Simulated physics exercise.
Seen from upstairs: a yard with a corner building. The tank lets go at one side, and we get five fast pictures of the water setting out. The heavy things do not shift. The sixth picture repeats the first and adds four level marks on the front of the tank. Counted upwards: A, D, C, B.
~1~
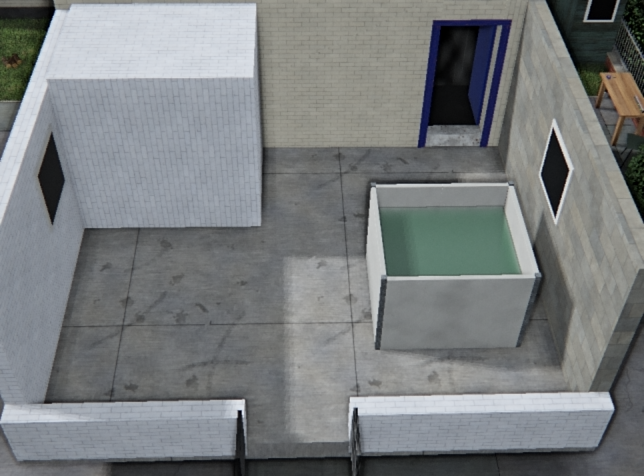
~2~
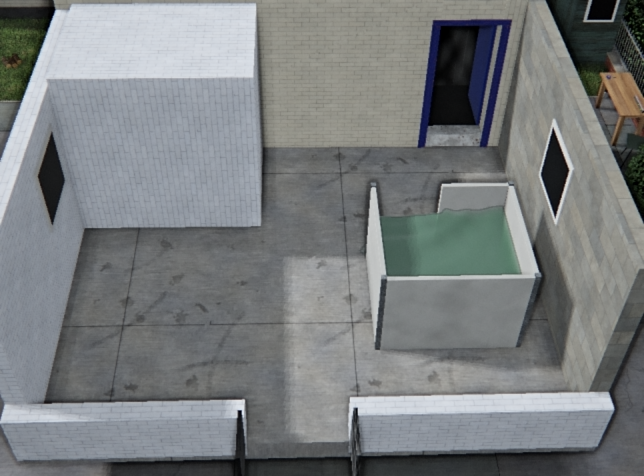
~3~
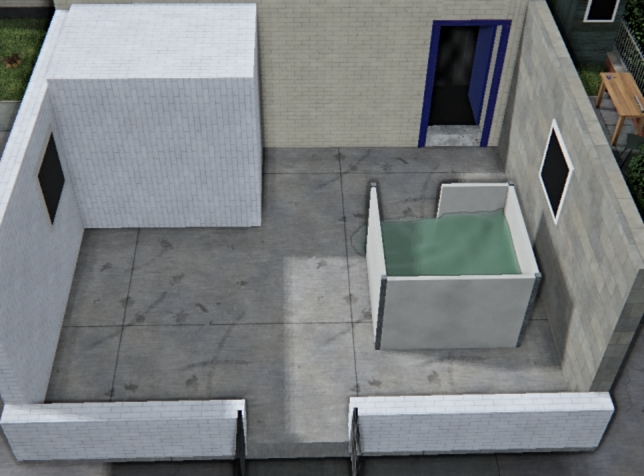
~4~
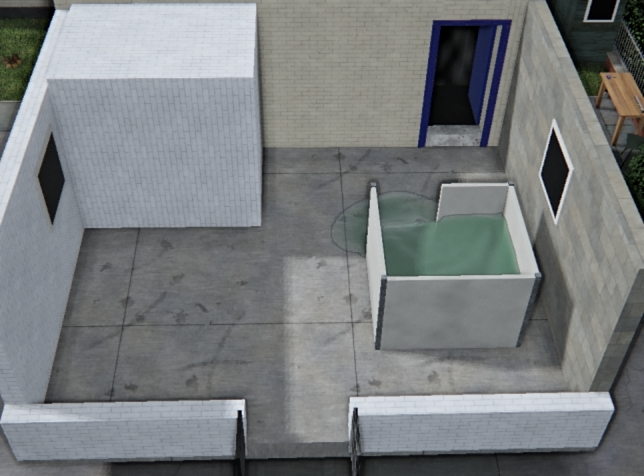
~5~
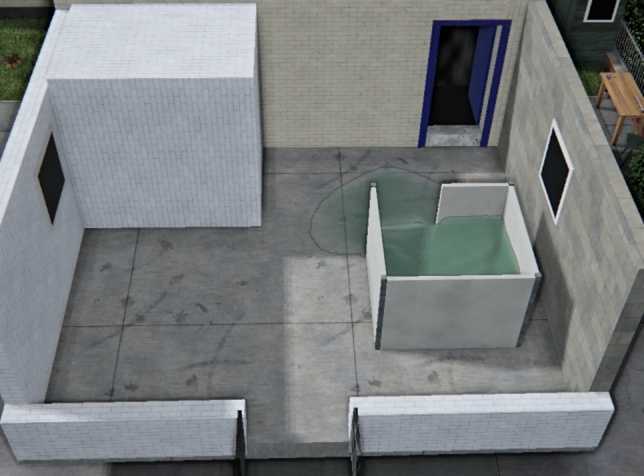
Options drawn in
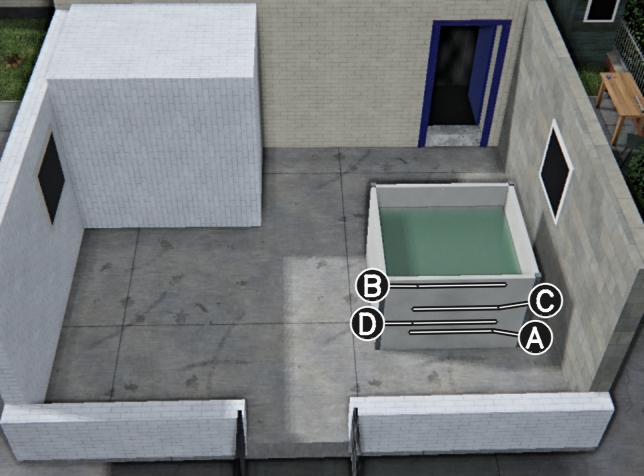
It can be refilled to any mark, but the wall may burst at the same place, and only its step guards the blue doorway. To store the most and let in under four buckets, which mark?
C is the one.
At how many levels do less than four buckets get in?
Three of the four.
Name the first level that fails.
That would be B.
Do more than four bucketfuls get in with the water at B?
Yes, it does.
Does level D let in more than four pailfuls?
No.
On the marked copy, A at (451, 331); B at (461, 285); C at (456, 308); D at (453, 322); from the bottom up A, D, C, B.
If A is chosen, nothing gets over.
If B is chosen, about 14 bucketfuls get in.
If C is chosen, a bucket or two gets in.
If D is chosen, nothing gets over.
